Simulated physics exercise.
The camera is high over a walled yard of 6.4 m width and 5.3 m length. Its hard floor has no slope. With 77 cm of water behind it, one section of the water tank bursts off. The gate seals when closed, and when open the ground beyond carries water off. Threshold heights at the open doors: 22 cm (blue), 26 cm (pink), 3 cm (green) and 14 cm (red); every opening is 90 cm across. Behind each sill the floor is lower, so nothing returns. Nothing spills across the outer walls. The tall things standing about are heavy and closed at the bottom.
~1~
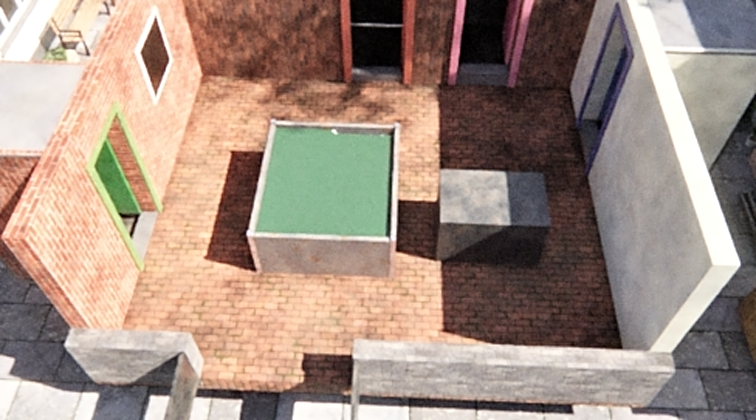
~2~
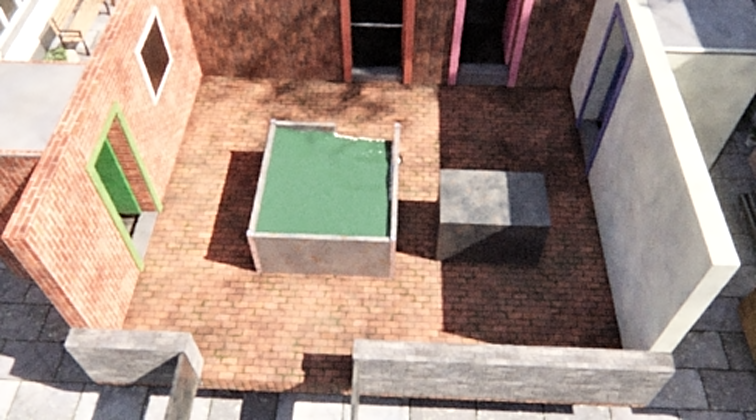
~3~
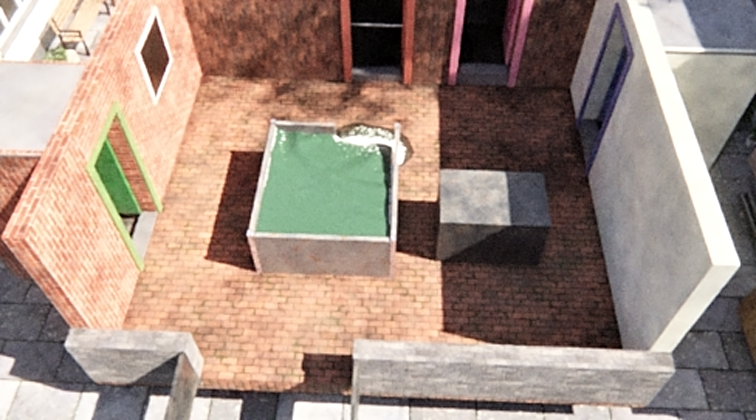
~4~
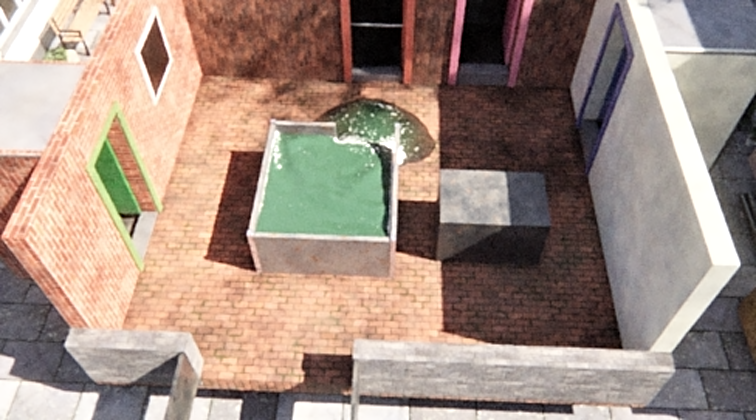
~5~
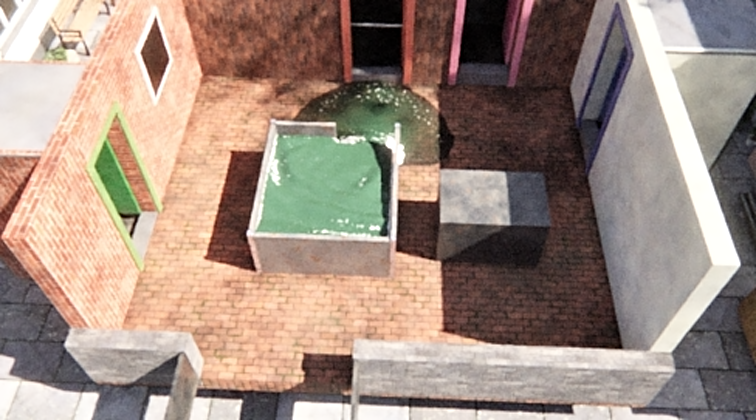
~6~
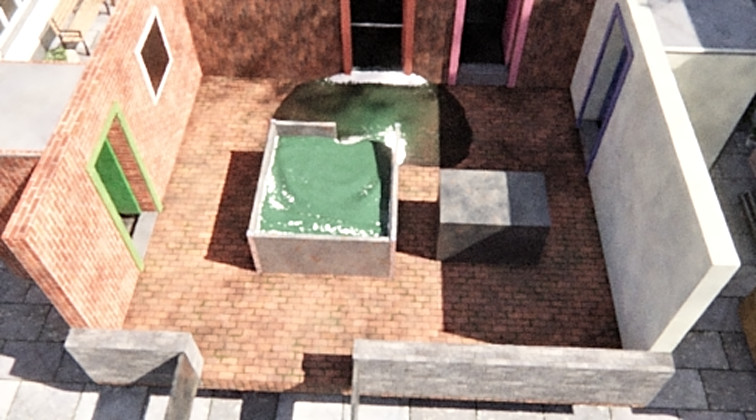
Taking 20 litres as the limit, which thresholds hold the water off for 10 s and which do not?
Door by door: At the blue door it stays under the limit; at the pink door it stays under the limit; at the green door it keeps below the limit; at the red door it goes over the limit.
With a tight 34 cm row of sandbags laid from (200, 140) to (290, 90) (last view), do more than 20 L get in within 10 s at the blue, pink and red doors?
Against that limit: Blue below, pink not over, red past it.
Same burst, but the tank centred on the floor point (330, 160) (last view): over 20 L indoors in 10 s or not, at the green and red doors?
Then: Green not over, red above.
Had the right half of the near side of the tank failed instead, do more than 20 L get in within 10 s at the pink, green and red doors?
Against that limit: Pink below, green not over, red not over.
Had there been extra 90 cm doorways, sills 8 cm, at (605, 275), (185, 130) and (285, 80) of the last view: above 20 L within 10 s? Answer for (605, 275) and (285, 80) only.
In turn: Not over, above.
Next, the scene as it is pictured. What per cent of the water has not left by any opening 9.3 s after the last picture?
About 80 per cent.
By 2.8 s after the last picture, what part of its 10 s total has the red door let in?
About 85 per cent.
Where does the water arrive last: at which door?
The green one.
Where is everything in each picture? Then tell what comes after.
In the first picture, still water, 77 cm deep, in the water tank at (329, 181).
In the second picture, the front is at (399, 162), 0.5 m from the gap on the water tank's far side; 0.2 m2 of floor is under water; 77 cm left at the back of the water tank.
In the third picture, the front is at a hidden place, 0.9 m from the gap on the water tank's far side; 0.8 m2 of floor is under water; 77 cm left at the back of the water tank.
In the fourth picture, water pours out on the water tank's far side and has run 1.4 m, to (358, 103); typically 8 cm deep outside, 77 cm at the water tank's back.
In the fifth picture, the front is at (388, 82), 2.0 m from the gap on the water tank's far side; 3.5 m2 of floor is under water; 72 cm left at the back of the water tank.
In the sixth picture, the front is at (433, 83), 2.2 m from the gap on the water tank's far side; 4.9 m2 of floor is under water; 65 cm left at the back of the water tank.
Then, 0.7 s after the last picture water covers 20 % of the floor and is deepest (42 cm) near (372, 161); blue door not reached, pink door 19 cm at the sill, 0 L in, green door not reached, red door 13 cm at the sill, 97 L in.
Then, 1.5 s after the last picture water covers 30 % of the floor and is deepest (36 cm) near (566, 90); blue door 7 cm at the sill, 0 L in, pink door 18 cm at the sill, 0 L in, green door not reached, red door 33 cm at the sill, 233 L in.
Then, 2.8 s after the last picture water covers 50 % of the floor and is deepest (25 cm) near (372, 161); blue door 14 cm at the sill, 0 L in, pink door 13 cm at the sill, 0 L in, green door 3 cm at the sill, 0 L in, red door 23 cm at the sill, 324 L in.
Then, 5.3 s after the last picture water covers 85 % of the floor and is deepest (16 cm) near (556, 97); blue door 11 cm at the sill, 0 L in, pink door 8 cm at the sill, 0 L in, green door 4 cm at the sill, 0 L in, red door 15 cm at the sill, 372 L in.
Then, 9.3 s after the last picture water covers 100 % of the floor and is deepest (12 cm) near (130, 305); blue door 7 cm at the sill, 0 L in, pink door 5 cm at the sill, 0 L in, green door 5 cm at the sill, 2 L in, red door 9 cm at the sill, 374 L in.
